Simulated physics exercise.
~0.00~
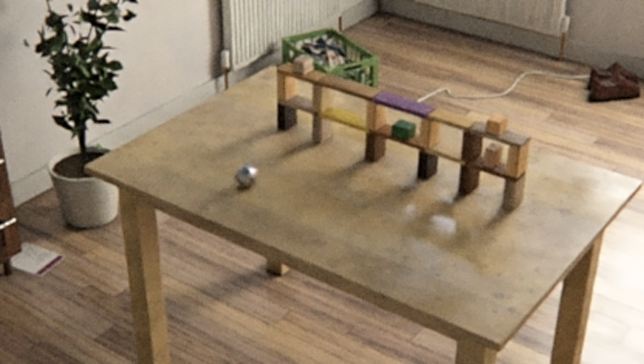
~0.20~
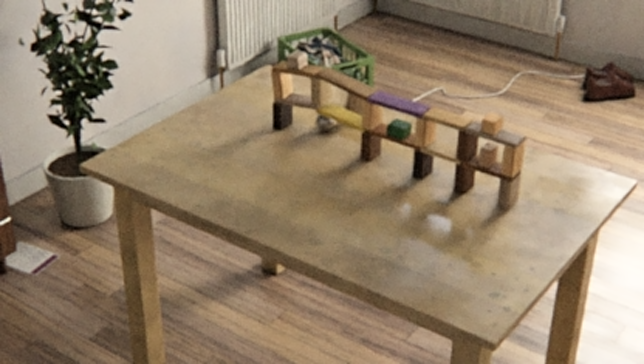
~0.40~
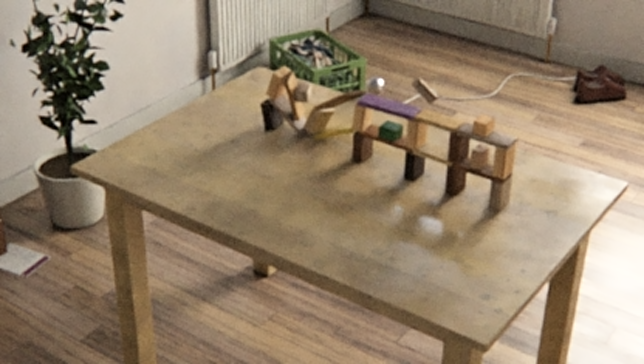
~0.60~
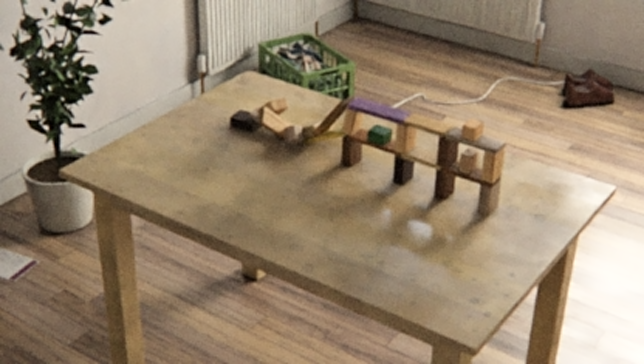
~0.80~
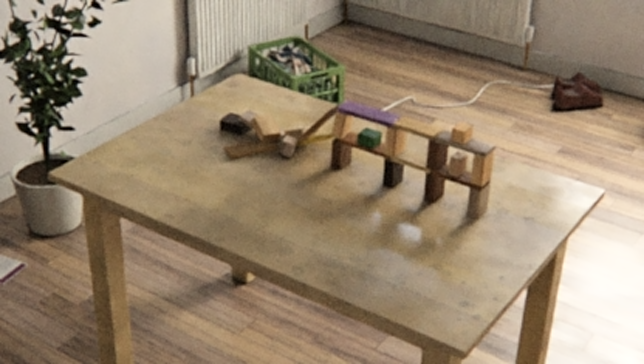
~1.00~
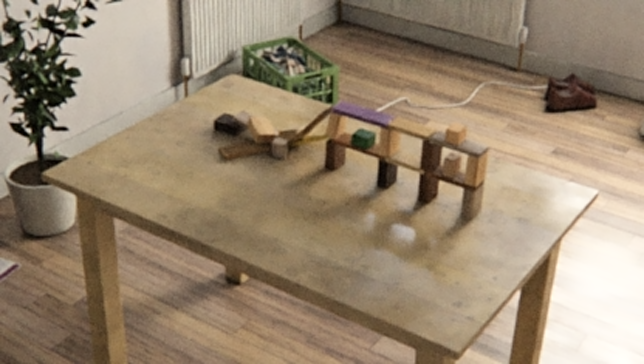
A small silver ball rolls across a worn wooden table toward a long two-level structure of wooden planks and blocks, seen from above in a room with a plant at left and a green crate behind. A yellow plank sits in the lower level, with a purple plank on top and a green block near the middle. The ball reaches the left part and knocks out its supports, and that end buckles and collapses. The yellow plank tips into a slope, while loose pieces settle in a heap. The right section stays standing, purple plank and green block still in place.
